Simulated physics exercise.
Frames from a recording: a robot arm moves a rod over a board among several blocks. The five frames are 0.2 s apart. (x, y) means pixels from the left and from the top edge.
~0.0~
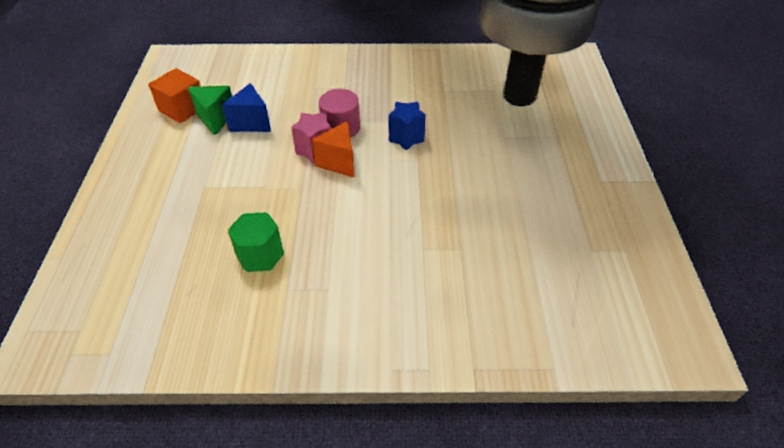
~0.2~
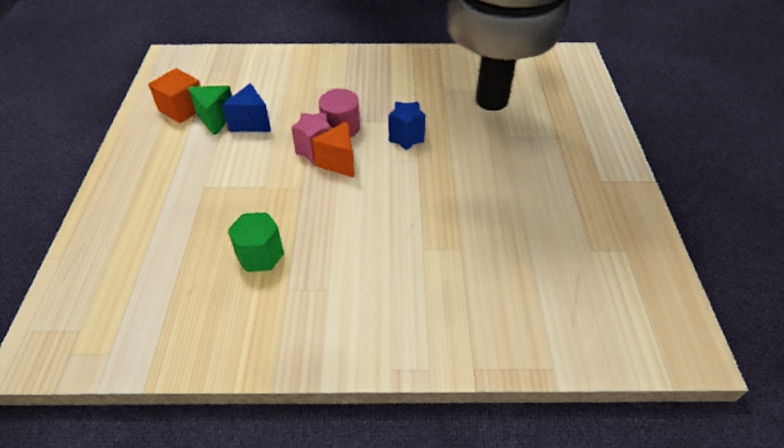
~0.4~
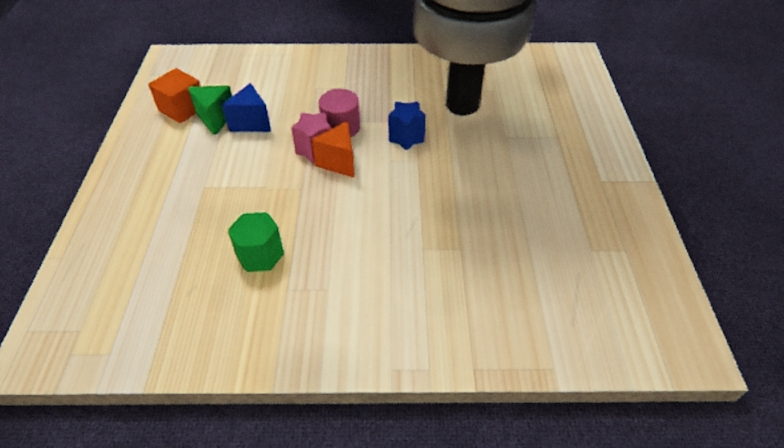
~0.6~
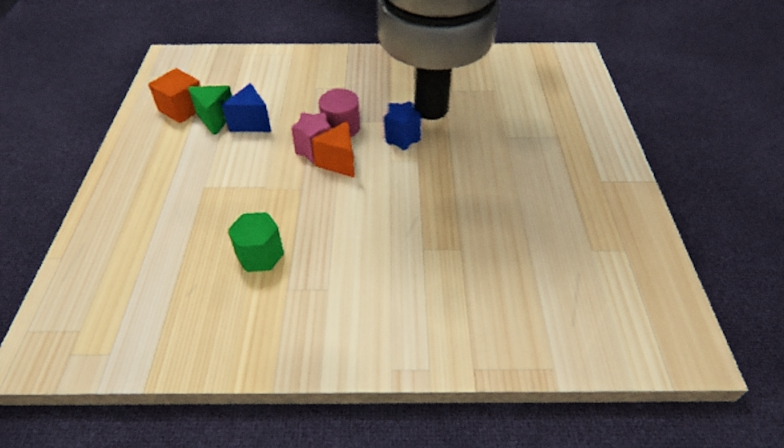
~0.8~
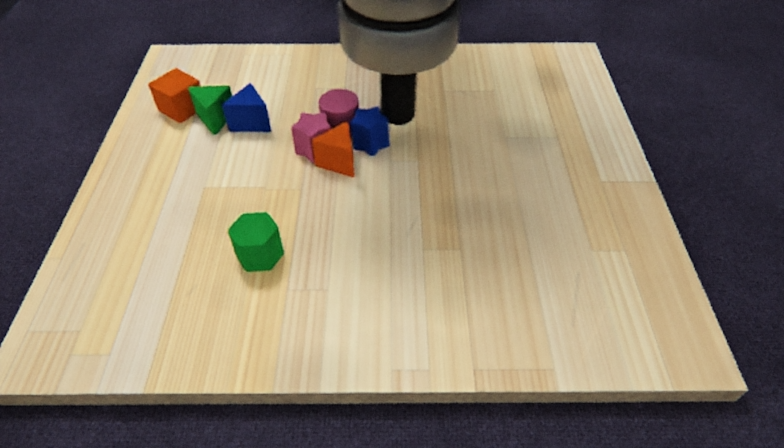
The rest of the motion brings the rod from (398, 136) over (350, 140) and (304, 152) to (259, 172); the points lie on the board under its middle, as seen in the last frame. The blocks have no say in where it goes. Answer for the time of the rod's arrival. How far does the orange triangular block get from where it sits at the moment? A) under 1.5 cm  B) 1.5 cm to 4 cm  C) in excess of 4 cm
C.
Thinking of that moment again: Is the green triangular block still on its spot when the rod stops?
Short answer: Yes.
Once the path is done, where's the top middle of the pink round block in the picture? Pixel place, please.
For the centre of its top, I'd go with (305, 98).
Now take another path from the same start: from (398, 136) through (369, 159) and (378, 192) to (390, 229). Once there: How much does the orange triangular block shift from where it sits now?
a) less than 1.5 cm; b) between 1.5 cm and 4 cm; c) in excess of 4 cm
My answer is option b.
What follows on the original path. One third of the way, rod at (348, 120); pink star block at (285, 122), turned 35° clockwise; orange triangular block at (313, 145), turned 65° anticlockwise; pink round block at (321, 98); blue star block at (321, 125).
Two thirds of the way, rod at (300, 132); pink star block at (248, 125), turned 65° clockwise; orange triangular block at (295, 156), turned 110° anticlockwise; pink round block at (305, 98); blue star block at (272, 139), turned 20° anticlockwise.
At the end, rod at (254, 152); green triangular block in place; pink star block at (232, 130), turned 130° clockwise; orange triangular block at (295, 157), turned 110° anticlockwise; pink round block at (305, 98); blue star block at (225, 162), turned 25° anticlockwise.
